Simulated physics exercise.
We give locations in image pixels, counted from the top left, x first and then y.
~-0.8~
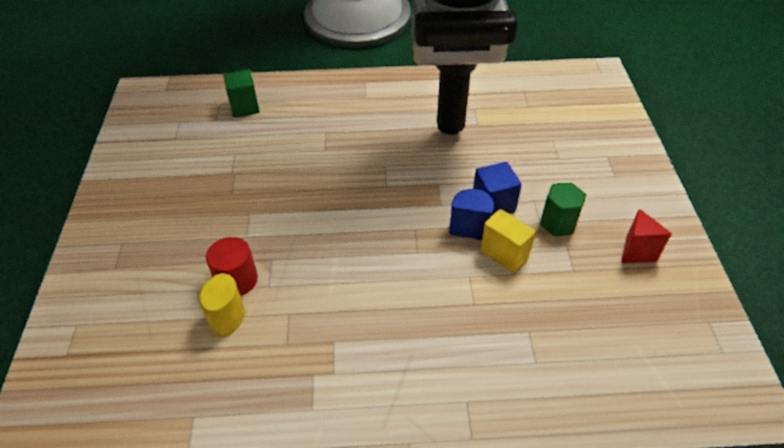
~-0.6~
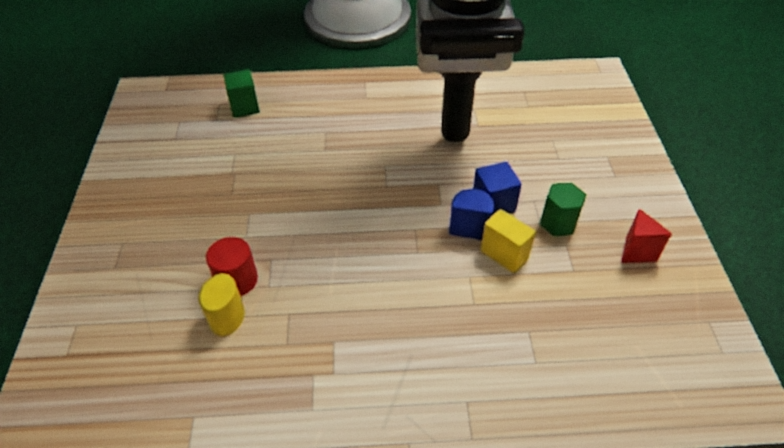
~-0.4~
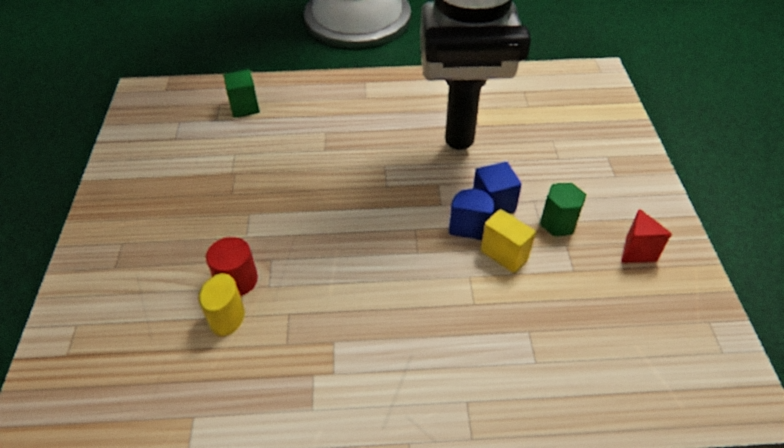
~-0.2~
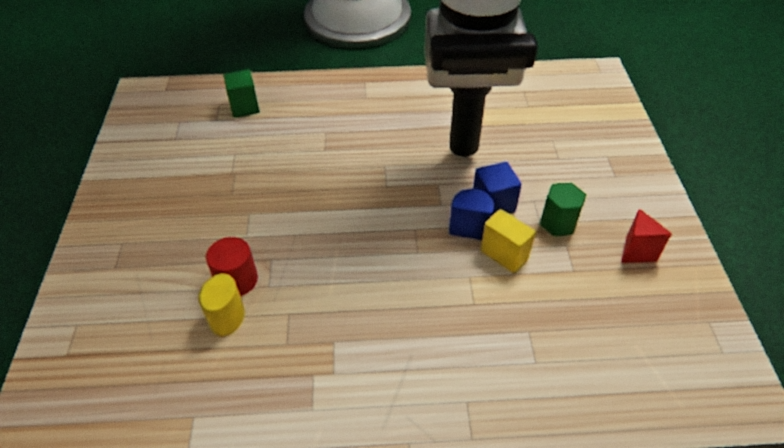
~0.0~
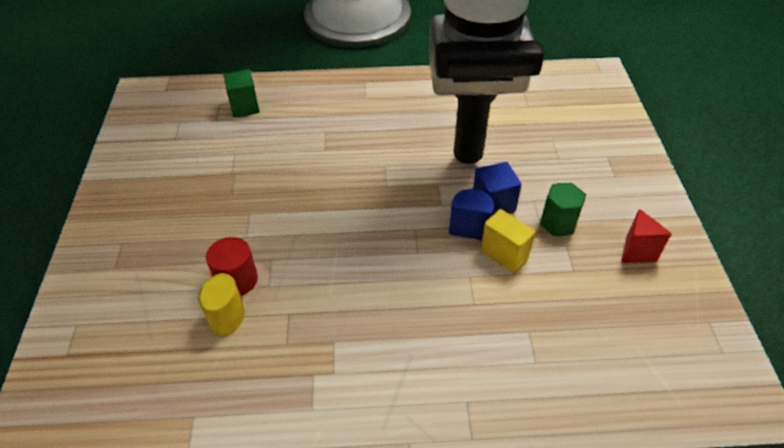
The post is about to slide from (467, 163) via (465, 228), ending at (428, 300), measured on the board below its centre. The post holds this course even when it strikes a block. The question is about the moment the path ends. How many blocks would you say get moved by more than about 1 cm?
The answer will be two.
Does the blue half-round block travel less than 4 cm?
No.
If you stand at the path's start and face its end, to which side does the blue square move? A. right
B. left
B (left)
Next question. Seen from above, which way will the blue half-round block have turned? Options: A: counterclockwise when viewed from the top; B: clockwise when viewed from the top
Correct choice: A.
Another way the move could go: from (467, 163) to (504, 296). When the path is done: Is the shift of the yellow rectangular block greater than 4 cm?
My answer is yes.
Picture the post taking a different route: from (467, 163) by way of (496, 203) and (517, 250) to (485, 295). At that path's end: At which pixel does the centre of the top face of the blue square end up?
Final place: (509, 300).
What follows on the original path. One third of the way, post at (471, 198); blue half-round block at (474, 203); blue square at (509, 187), turned 40° anticlockwise.
Two thirds of the way, post at (454, 243); blue half-round block at (464, 252), turned 25° anticlockwise; blue square at (511, 189), turned 50° anticlockwise; yellow rectangular block at (513, 231), turned 20° anticlockwise.
At the end, post at (428, 292); blue half-round block at (469, 279), turned 85° anticlockwise; blue square at (511, 189), turned 50° anticlockwise; yellow rectangular block at (513, 231), turned 20° anticlockwise; green six-sided block still.
